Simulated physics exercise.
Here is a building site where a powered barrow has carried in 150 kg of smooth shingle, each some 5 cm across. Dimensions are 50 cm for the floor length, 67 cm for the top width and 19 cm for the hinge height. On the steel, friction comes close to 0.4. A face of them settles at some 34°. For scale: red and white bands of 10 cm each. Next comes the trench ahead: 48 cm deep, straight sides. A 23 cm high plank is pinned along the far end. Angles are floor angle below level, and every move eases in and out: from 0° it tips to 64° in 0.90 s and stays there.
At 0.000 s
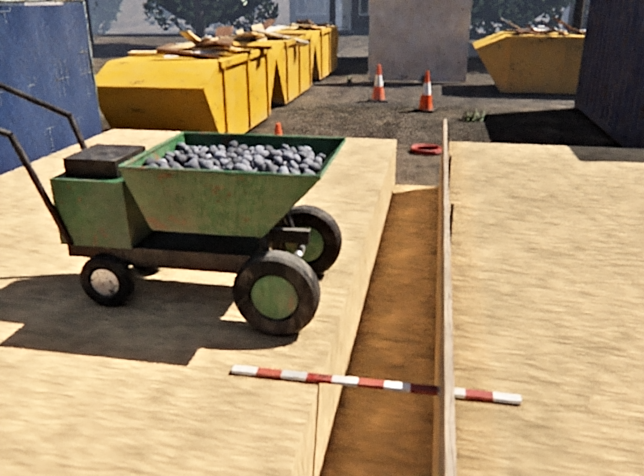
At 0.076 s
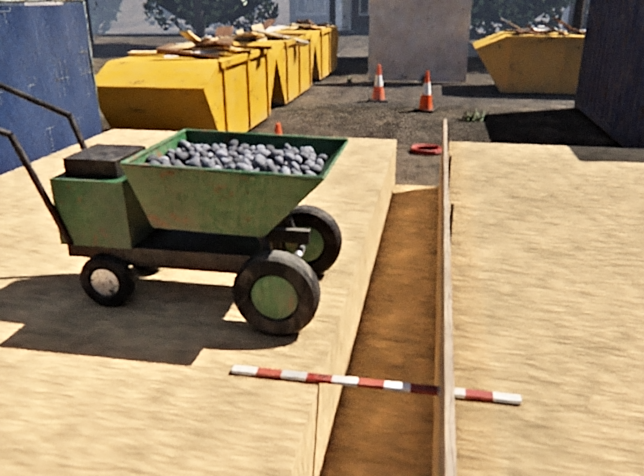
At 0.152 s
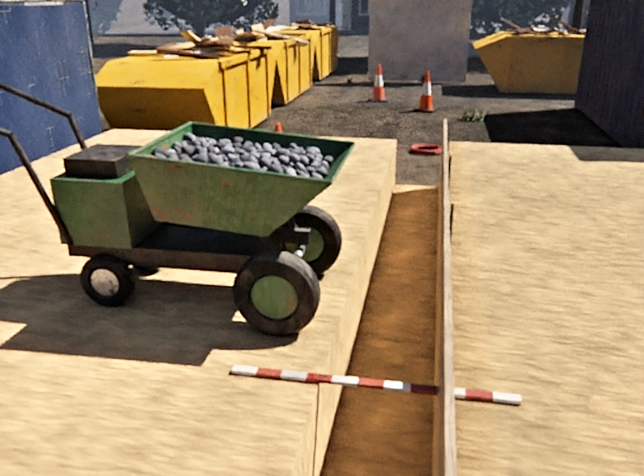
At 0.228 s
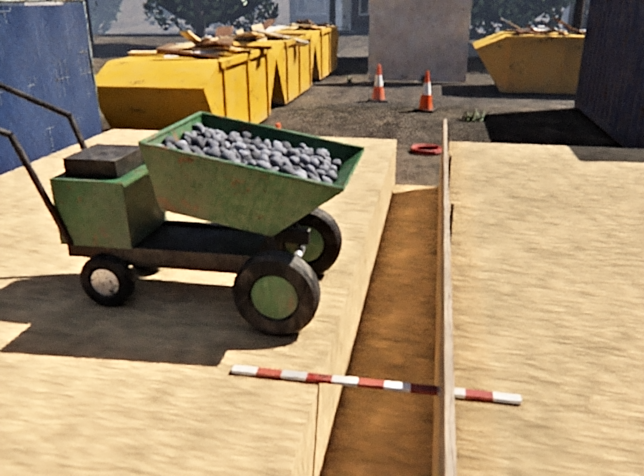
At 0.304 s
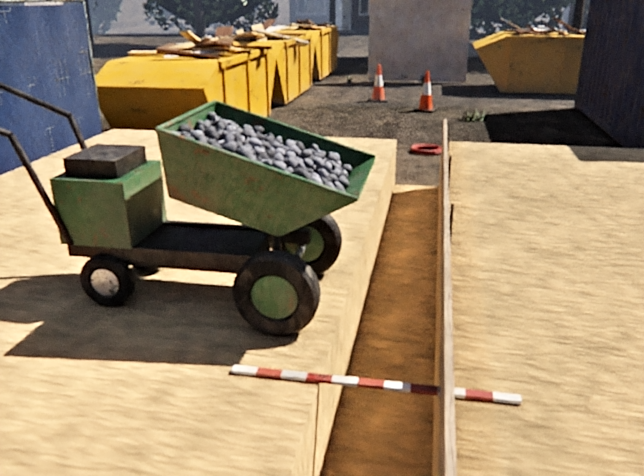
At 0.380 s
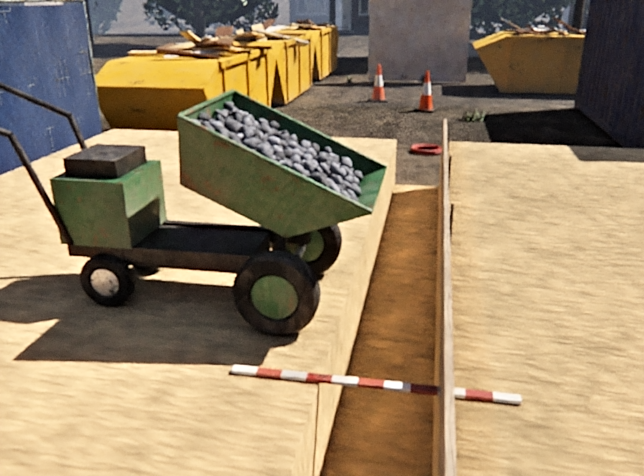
On a building site, a green powered barrow stood beside a trench while its tray of smooth grey stones tilted steadily down to the right, its back end rising and the stones shifting toward the lip.
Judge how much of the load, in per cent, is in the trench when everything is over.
I judge it at about 59 per cent.
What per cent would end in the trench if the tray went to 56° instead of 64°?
Trench share: Approx. 50%.
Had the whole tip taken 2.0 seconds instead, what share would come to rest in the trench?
It would come to roughly 65 per cent.
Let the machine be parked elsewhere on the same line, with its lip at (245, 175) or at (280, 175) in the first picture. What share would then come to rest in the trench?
From the first place around 100 per cent, from the other around 95.
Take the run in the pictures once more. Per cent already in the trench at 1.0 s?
By that moment, roughly 15 per cent of the load.
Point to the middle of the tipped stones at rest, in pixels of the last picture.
I'd point to around (427, 380).
After 0.7 s the floor is at 54°; 100 % in the tray; the foremost stones are at (405, 241).
After 1.0 s the floor is at 64°; 73 % in the tray, 14 % in the trench, 13 % past the trench; the foremost stones are at (505, 306).
After 1.4 s the floor is at 64°; 31 % in the tray, 31 % in the trench, 38 % past the trench; the foremost stones are past the picture's edge.
After 3.3 s the floor is at 64°; 0 % in the tray, 59 % in the trench, 41 % past the trench; the foremost stones are past the picture's edge.
